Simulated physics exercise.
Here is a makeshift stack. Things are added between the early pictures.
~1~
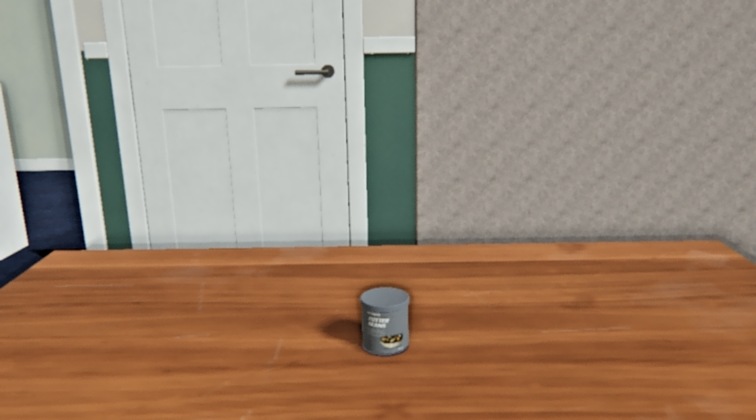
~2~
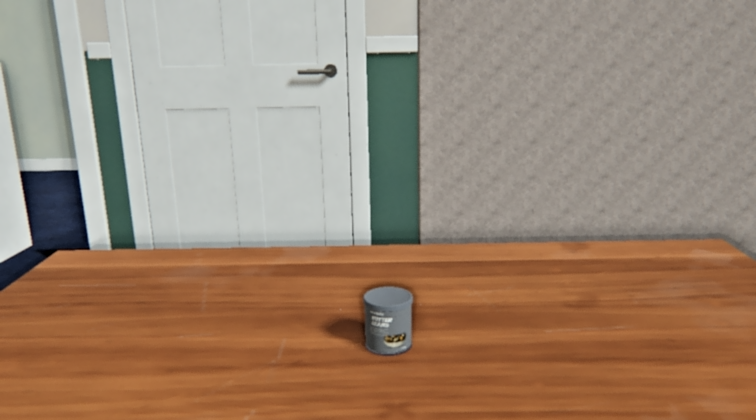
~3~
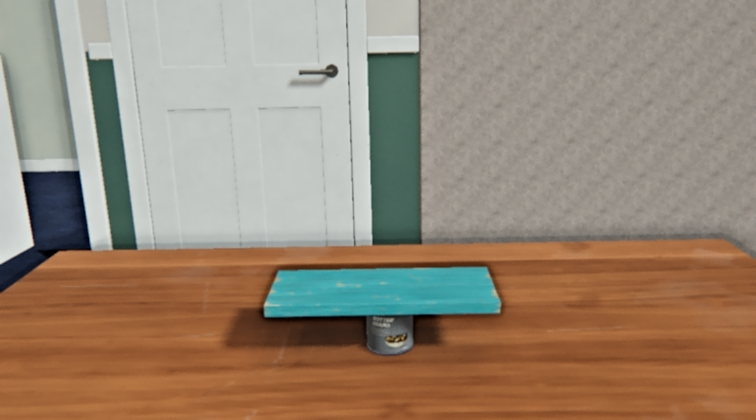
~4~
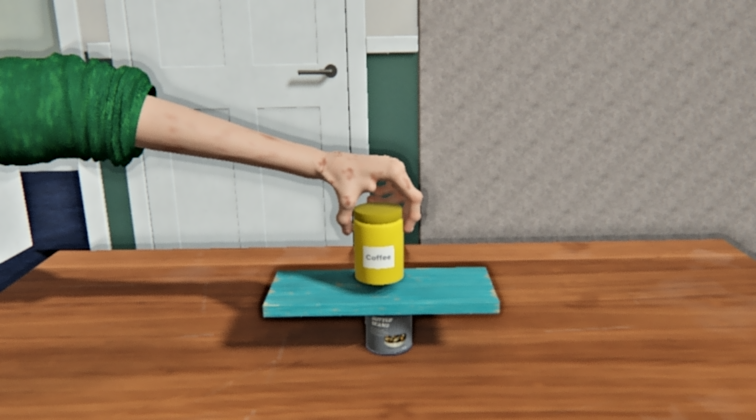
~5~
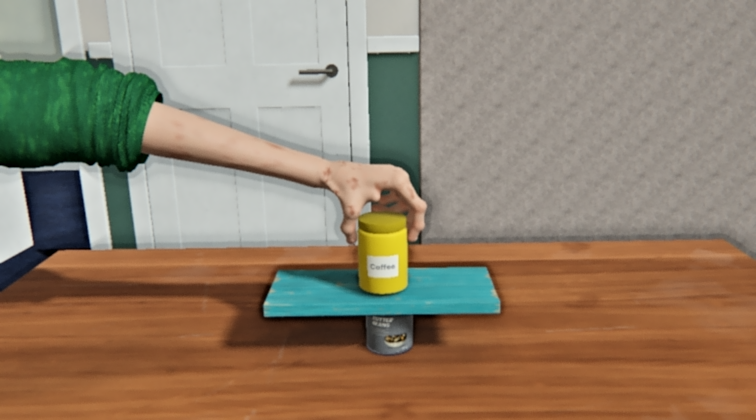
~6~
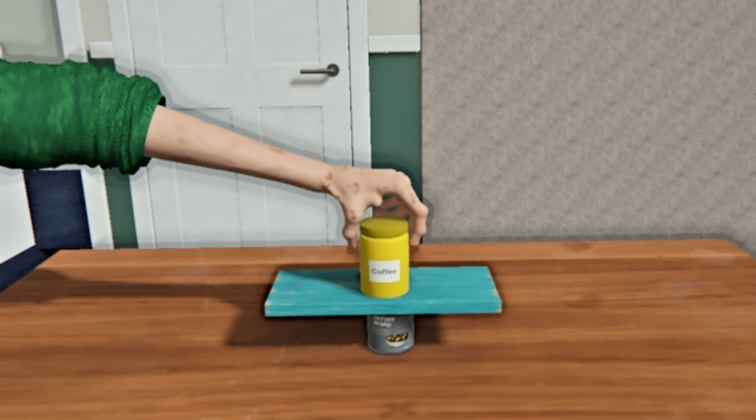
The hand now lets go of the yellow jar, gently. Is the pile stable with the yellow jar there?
The stack stays up.
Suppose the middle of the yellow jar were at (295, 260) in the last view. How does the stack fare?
Then it loses its balance.
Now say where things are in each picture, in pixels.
In the first picture, the last thing is not in view yet; grey tin (385, 321).
In the second picture, the last thing is not in view yet; grey tin (388, 321).
In the third picture, the last thing is not in view yet; grey tin (390, 321).
In the fourth picture, coming down; yellow jar (378, 242); grey tin (389, 321).
In the fifth picture, coming down; yellow jar (383, 252); grey tin (389, 321).
In the sixth picture, set down, still held; yellow jar (384, 256); grey tin (391, 320).
Then, 0.30 s later than the last frame, all is still.
Then, 0.70 s later than the last frame, yellow jar resting near (384, 257).
When it is over, all 3 as before. End places, in pixels of the last picture, yellow jar near (384, 257). The stack keeps its balance.
